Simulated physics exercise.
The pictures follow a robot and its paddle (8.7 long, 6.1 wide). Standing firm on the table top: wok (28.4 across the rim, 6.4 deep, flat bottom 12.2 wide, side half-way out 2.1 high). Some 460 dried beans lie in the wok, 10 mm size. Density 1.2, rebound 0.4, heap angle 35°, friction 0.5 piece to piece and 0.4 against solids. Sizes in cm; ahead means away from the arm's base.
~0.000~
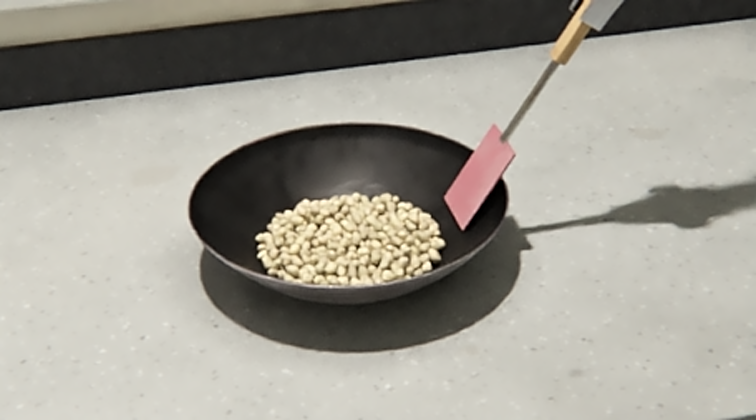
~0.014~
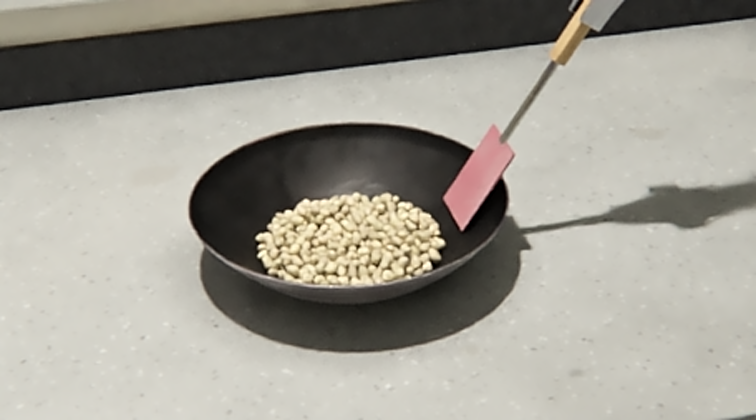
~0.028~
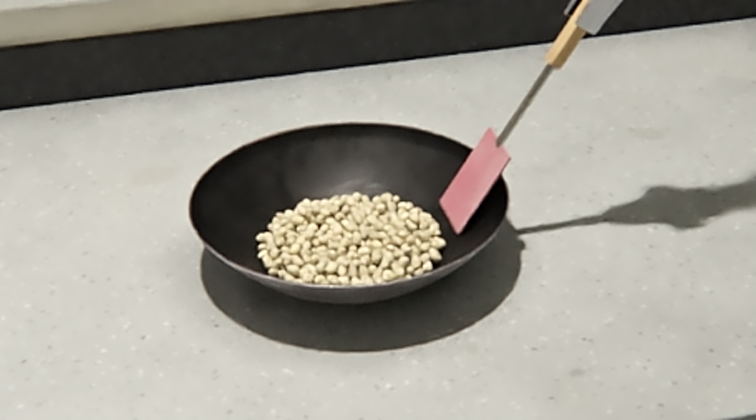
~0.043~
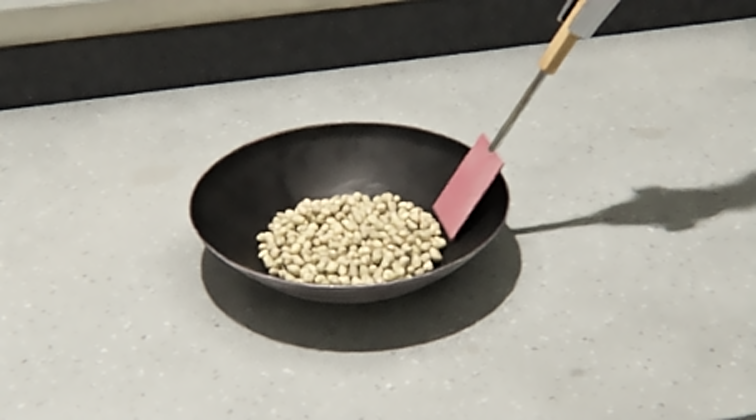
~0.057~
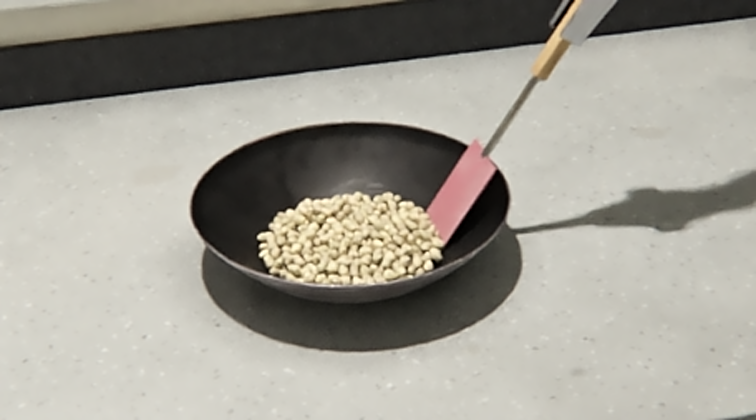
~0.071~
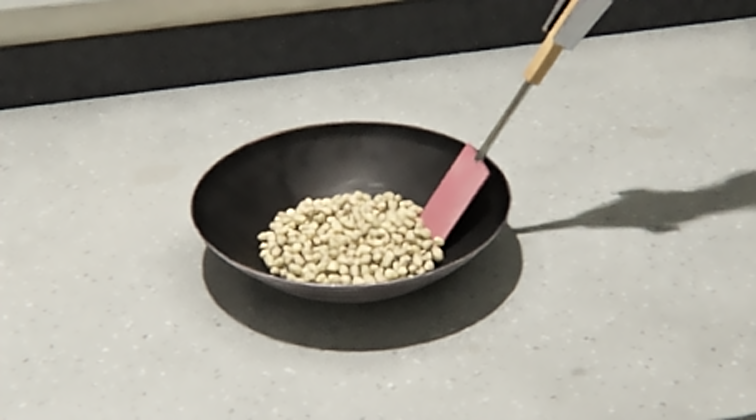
A pink paddle on a robot arm starts at the right inside edge of a dark wok holding a heap of pale dried beans. It moves slowly down and to the left until its blade meets the right side of the heap, where a few beans shift slightly while the wok stays still.
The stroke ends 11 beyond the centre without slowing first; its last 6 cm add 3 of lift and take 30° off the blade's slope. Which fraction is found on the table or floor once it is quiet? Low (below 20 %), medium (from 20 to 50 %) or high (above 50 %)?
A low share, below 20 %, ends on the table or floor.
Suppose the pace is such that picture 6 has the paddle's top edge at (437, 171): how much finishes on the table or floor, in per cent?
About 30 per cent.
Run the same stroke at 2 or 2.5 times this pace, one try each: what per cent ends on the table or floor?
About 25 and 30 per cent.
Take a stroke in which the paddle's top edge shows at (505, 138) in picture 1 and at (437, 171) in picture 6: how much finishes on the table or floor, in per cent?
Some 30 per cent.
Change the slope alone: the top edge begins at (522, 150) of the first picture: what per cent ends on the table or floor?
Some 10 per cent.
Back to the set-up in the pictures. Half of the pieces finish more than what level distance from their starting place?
Roughly 4 cm.
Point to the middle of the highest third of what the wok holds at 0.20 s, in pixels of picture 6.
Around (288, 245).
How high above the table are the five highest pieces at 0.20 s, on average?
Roughly 4 cm.
By 0.20 s, sloping 57°, highest piece 4 above the table; 464 in the wok.
By 0.34 s, sloping 49°, highest piece 7 above the table; 464 in the wok.
By 0.60 s, sloping 27°, highest piece 7 above the table; 415 in the wok, 37 on the table or floor, 12 on the blade or in flight.
By 1.65 s, sloping 27°, highest piece 7 above the table; 415 in the wok, 49 on the table or floor.
Final count, 415 in the wok, 49 on the table or floor. That is 11 % on the table or floor.
